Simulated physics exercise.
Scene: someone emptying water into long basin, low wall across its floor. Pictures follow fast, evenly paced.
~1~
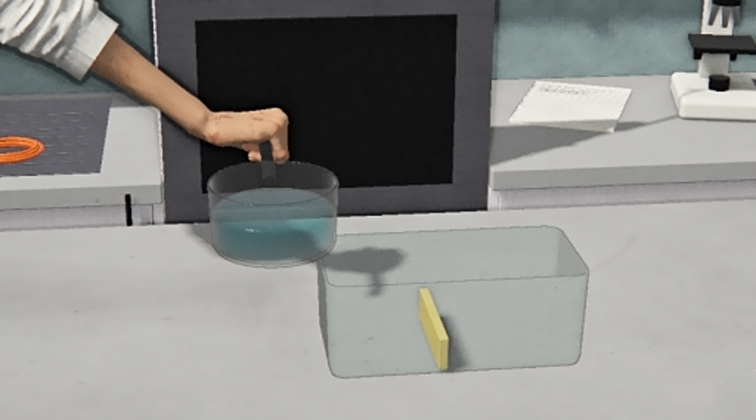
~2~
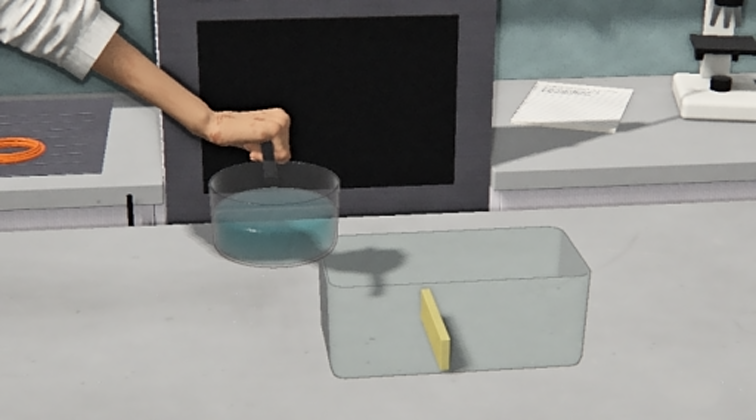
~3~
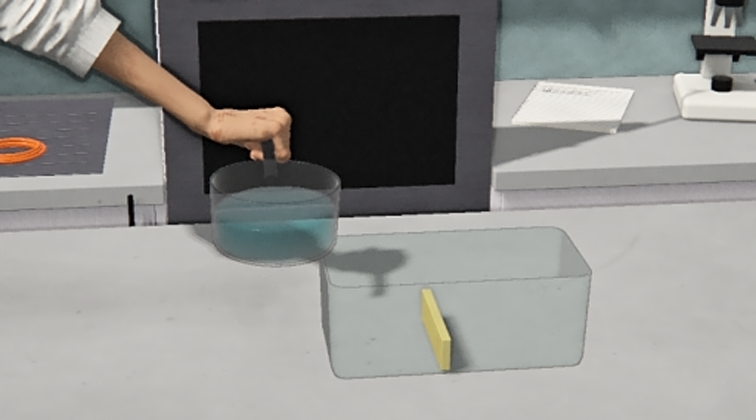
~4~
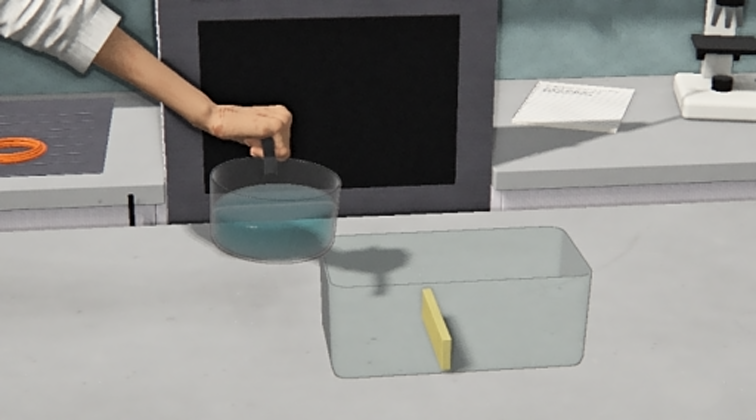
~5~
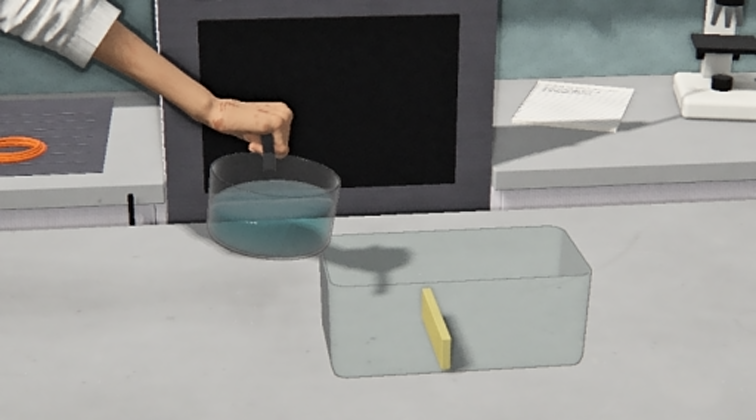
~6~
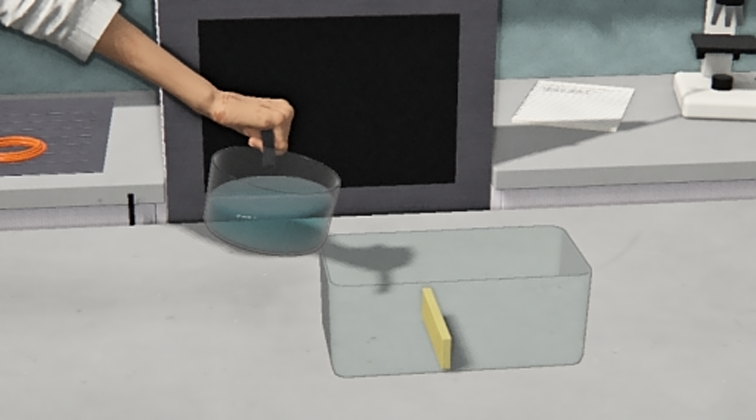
Hand holding a clear round container of blue liquid, slowly tilting it slightly beside a long transparent basin with a yellow divider.
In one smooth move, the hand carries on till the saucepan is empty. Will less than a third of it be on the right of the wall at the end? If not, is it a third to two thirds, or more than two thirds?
Low range.
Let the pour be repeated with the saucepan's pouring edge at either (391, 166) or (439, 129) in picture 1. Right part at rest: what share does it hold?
First place gives some 95 %, second place some 95 %.
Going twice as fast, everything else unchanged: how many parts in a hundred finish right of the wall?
Close to 45 in a hundred.
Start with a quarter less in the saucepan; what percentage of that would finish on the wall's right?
Roughly 5 in a hundred.
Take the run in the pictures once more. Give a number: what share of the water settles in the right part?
Close to 25 percent.
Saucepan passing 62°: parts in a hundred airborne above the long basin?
I'd put it near 20 per cent.
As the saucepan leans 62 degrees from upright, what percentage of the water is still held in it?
Some 75 per cent has not yet come out.
A moment on, the saucepan is tipped part way and 76 per cent is still to pour, 3 is left of the wall and 0 right of it.
Next, the saucepan is tipped on its side and 17 per cent is still to pour, 47 is left of the wall and 18 right of it.
Then the saucepan is tipped right over and 0 per cent is still to pour, 76 is left of the wall and 20 right of it.
Later the saucepan is tipped right over and 0 per cent is still to pour, 76 is left of the wall and 23 right of it.
At rest 76 per cent lies left of the wall, 23 right of it and 1 outside.
